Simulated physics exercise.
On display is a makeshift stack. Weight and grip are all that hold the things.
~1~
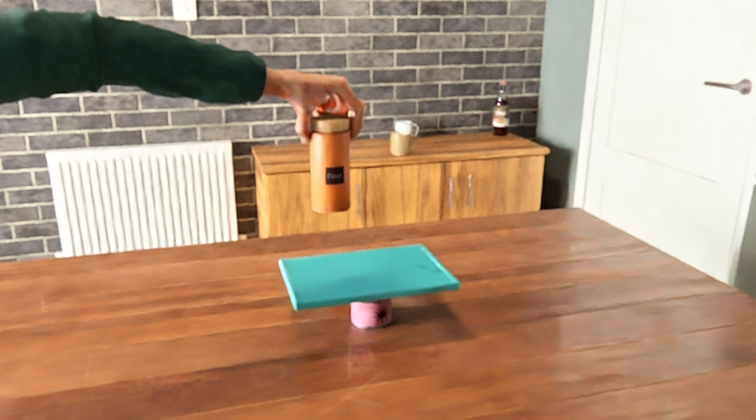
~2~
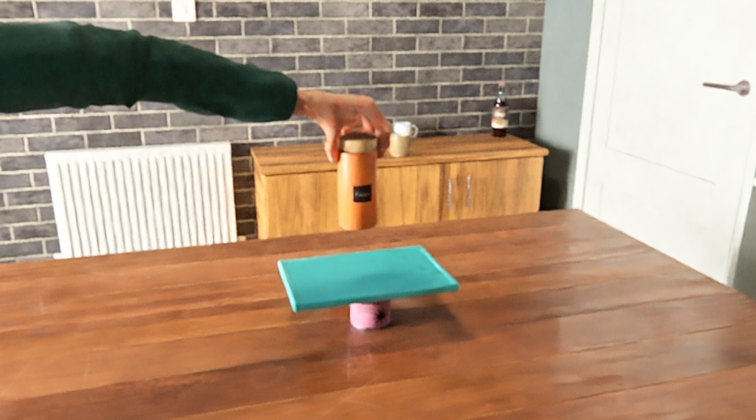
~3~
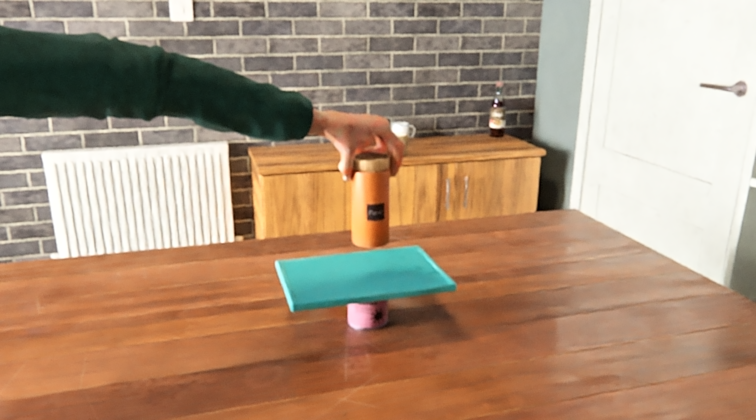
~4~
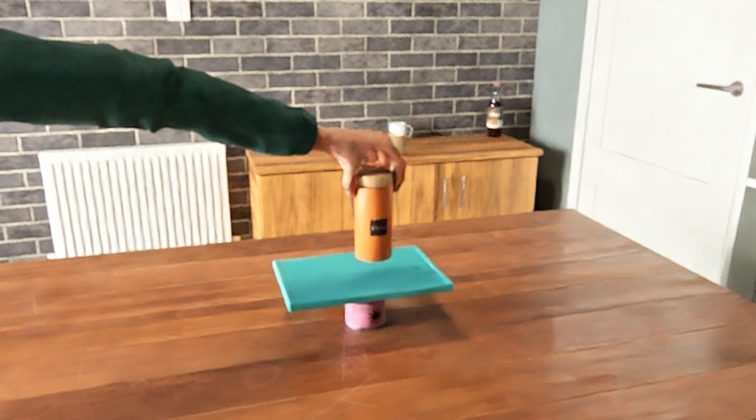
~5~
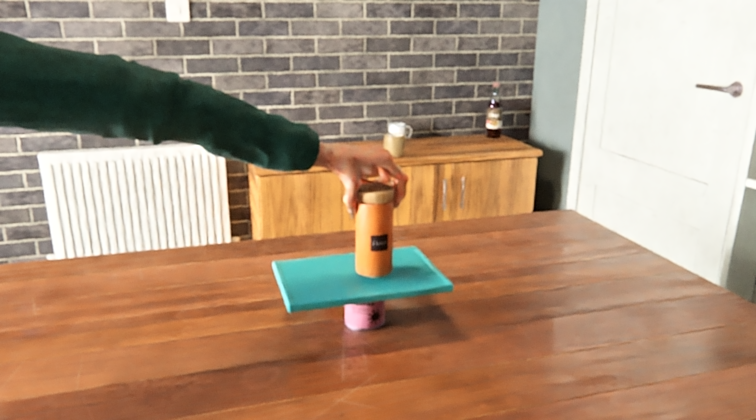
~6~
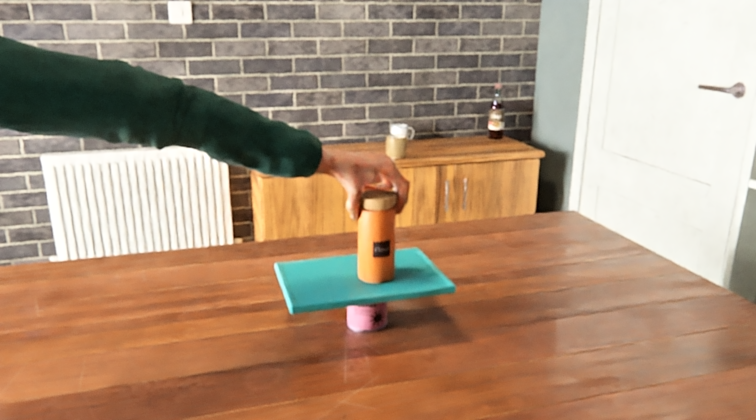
A hand in a dark green sleeve carried an orange jar slightly right and down, then set it on a teal board balanced on a small pink object, keeping hold of the lid.
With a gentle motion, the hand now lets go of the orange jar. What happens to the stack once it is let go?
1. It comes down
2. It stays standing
2, it stays standing.
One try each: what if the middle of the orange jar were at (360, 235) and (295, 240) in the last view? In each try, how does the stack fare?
First case: It remains standing; second case: It collapses.
Then, 0.20 s on from there, no change.
Then, 0.40 s on from there, orange jar resting near (377, 237).
In the end, all 3 unmoved. At the end, from the last picture's camera, orange jar near (377, 237). The stack keeps its balance.
